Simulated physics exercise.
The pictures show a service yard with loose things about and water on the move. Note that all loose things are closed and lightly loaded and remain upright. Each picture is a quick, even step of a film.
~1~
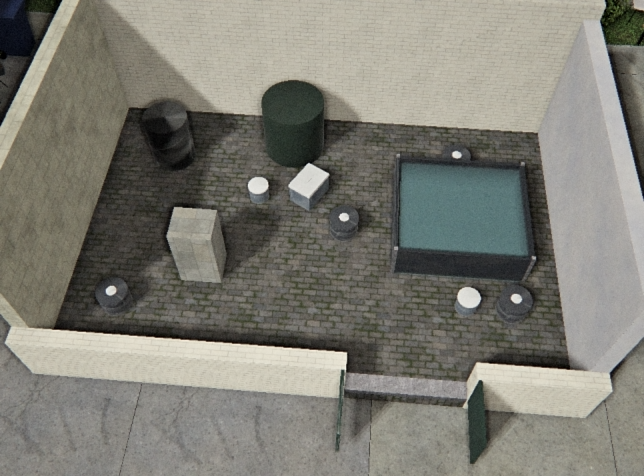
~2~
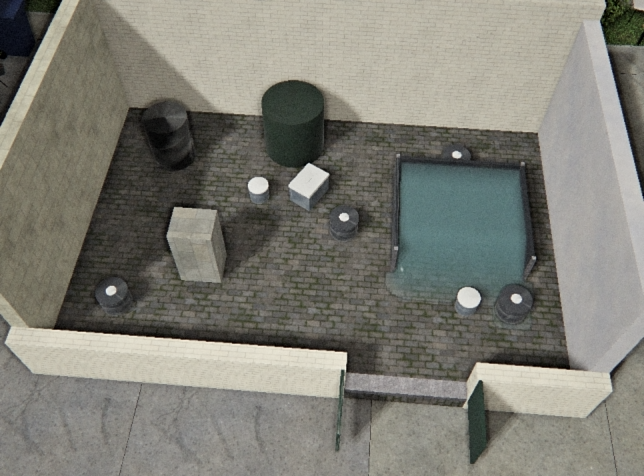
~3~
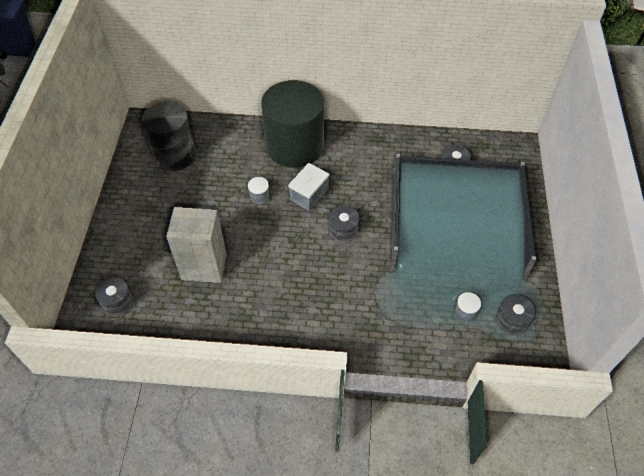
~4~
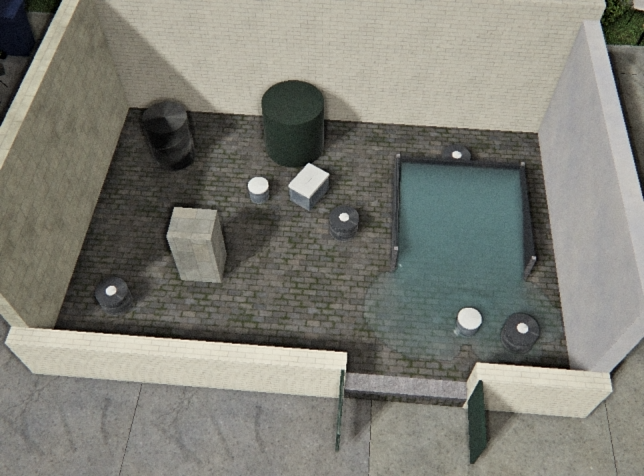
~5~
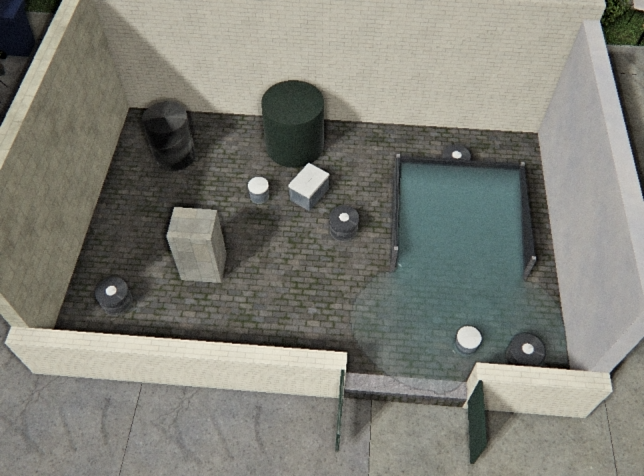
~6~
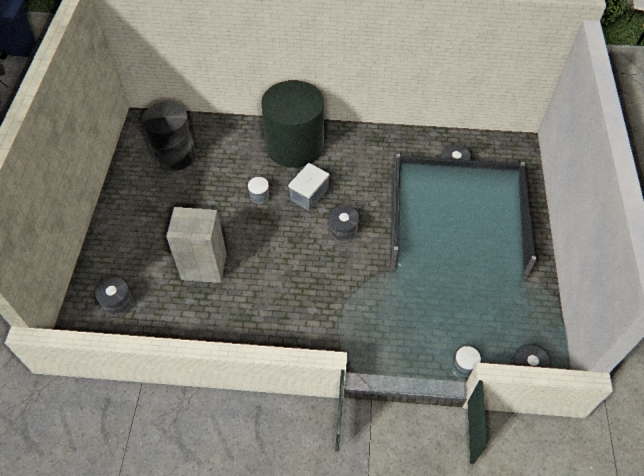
Water poured out through the front of a walled yard's dark-framed pool and spread across the bricks toward the gateway, pushing a white-topped pail and a dark tub along while everything else stayed put.
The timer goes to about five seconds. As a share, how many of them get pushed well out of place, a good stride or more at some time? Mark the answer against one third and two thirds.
Fewer than a third of them.
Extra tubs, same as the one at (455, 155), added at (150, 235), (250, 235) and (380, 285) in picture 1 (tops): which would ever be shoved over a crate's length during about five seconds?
Stays put, stays put, displaced.
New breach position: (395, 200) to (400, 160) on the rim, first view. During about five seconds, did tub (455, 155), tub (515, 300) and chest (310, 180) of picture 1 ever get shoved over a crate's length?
Here's my take, in sequence: Fails to go that far, fails to go that far, and dislodged that far.
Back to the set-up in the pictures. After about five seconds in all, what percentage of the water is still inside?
About 58 percent.
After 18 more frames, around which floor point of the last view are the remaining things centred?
Mean position: About (340, 214).
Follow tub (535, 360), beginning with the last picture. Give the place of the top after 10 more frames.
It ends up close to (560, 307).
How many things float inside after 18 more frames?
So that is 1.
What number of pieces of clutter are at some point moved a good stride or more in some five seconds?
That works out to 2.
A moment on, 2 of 7 are well off their spots; 1 afloat.
Next, 2 of 7 are well off their spots; 1 afloat.
Later, 2 of 7 are well off their spots; 1 afloat.
In the end, 2 of 7 are well off their spots, and 2 have been at some point; 1 afloat.
